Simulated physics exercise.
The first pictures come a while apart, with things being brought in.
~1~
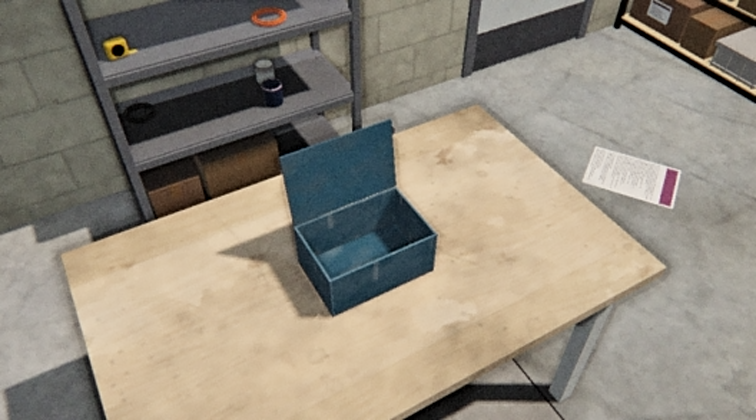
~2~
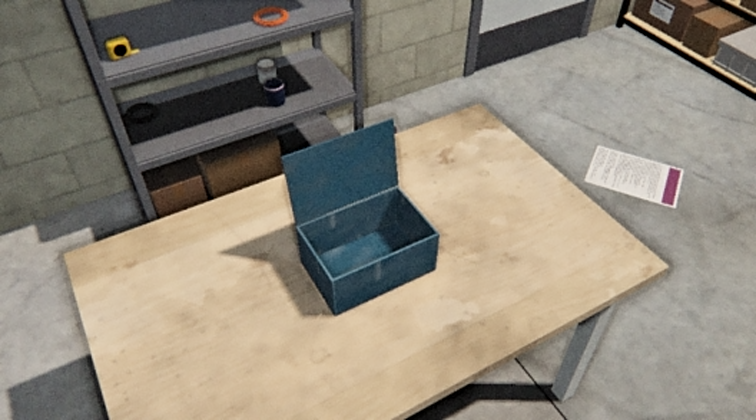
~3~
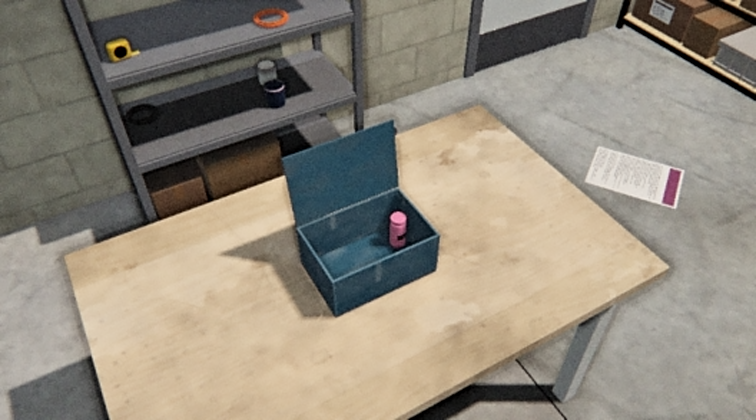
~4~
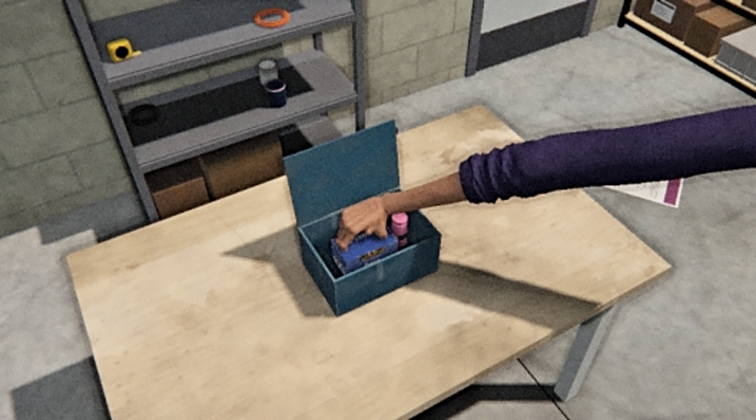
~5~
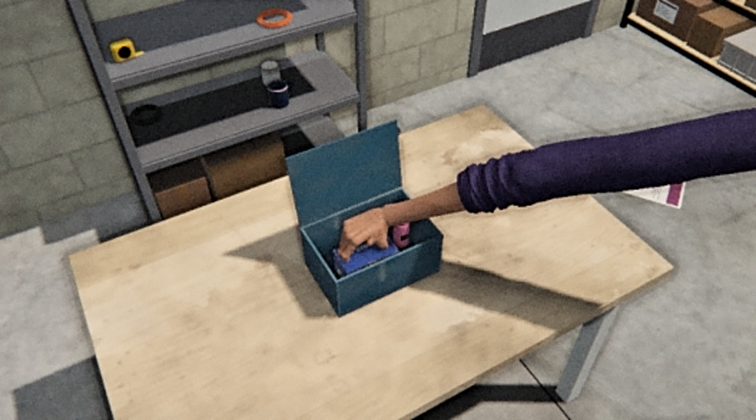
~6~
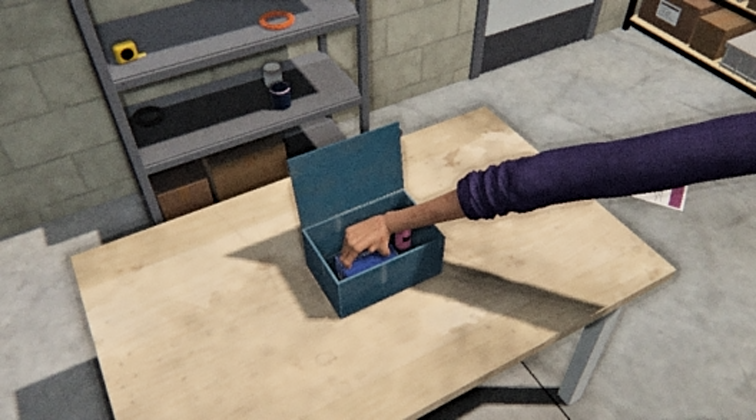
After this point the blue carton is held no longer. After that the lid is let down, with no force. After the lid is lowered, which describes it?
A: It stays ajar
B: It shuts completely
It shuts completely.
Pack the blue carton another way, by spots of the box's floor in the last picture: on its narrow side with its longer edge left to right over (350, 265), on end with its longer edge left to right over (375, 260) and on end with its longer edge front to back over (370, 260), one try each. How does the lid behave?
First, it shuts; second, it stays open; third, it stays open.
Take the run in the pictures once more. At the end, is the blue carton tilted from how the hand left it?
After all that, it keeps its set angle.
Then, 1.30 s later than the last frame, lid 79° above the rim.
Then, 1.70 s later than the last frame, lid 47° above the rim.
Then, 2.00 s later than the last frame, lid 12° above the rim.
When it is over, lid shut; both as before. End places, in pixels of the last picture, blue carton near (368, 266).
